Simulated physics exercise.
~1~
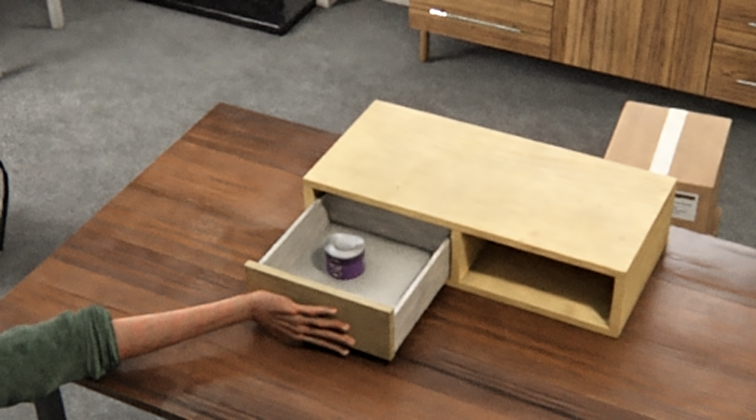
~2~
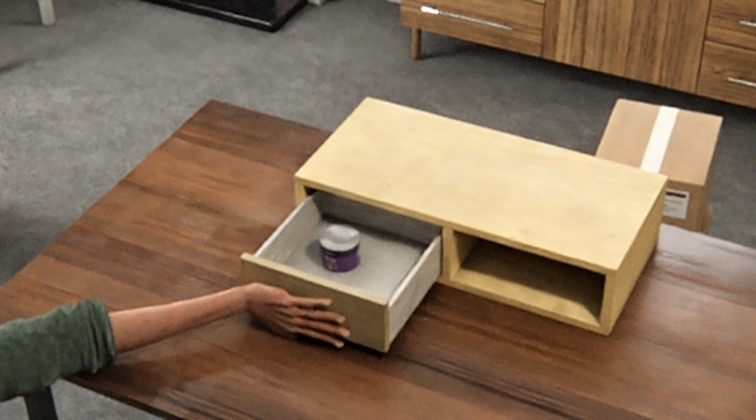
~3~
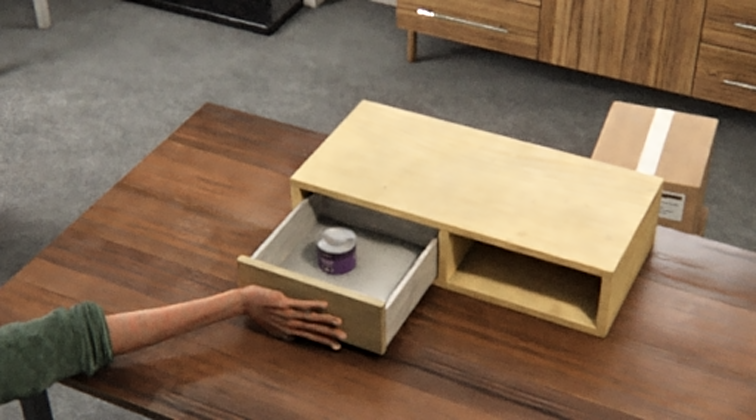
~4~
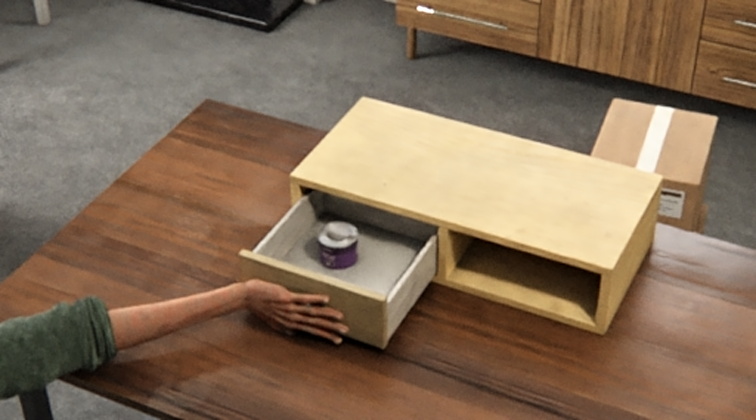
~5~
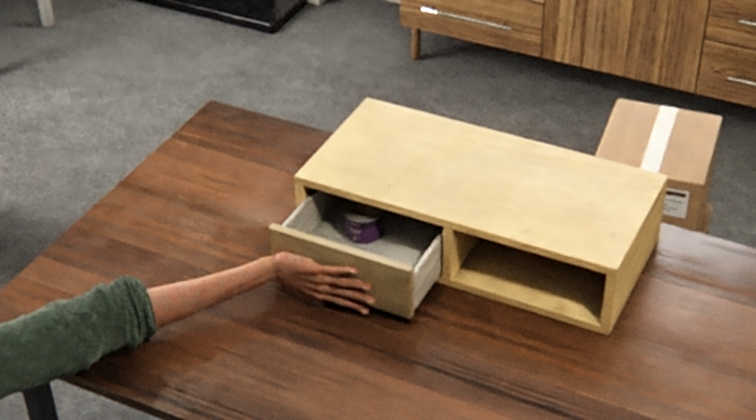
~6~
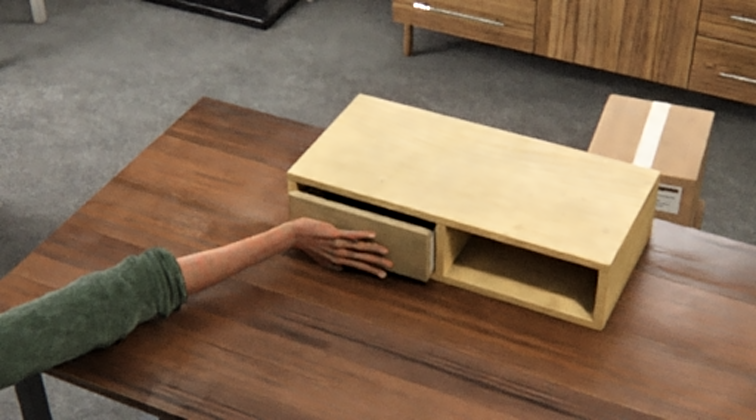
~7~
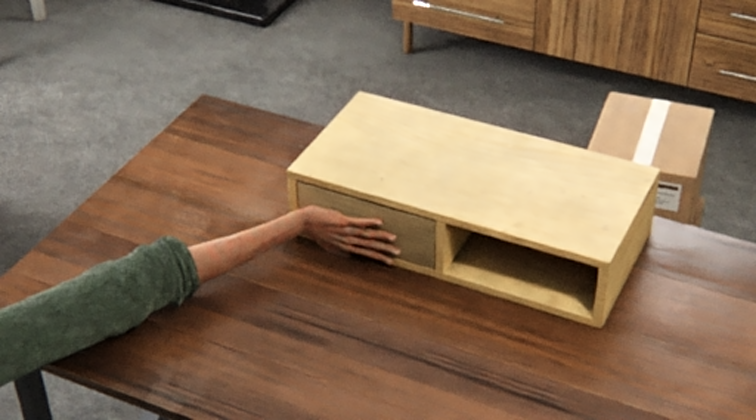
On a wooden table, a hand pushes a drawer holding a purple pot fully shut.
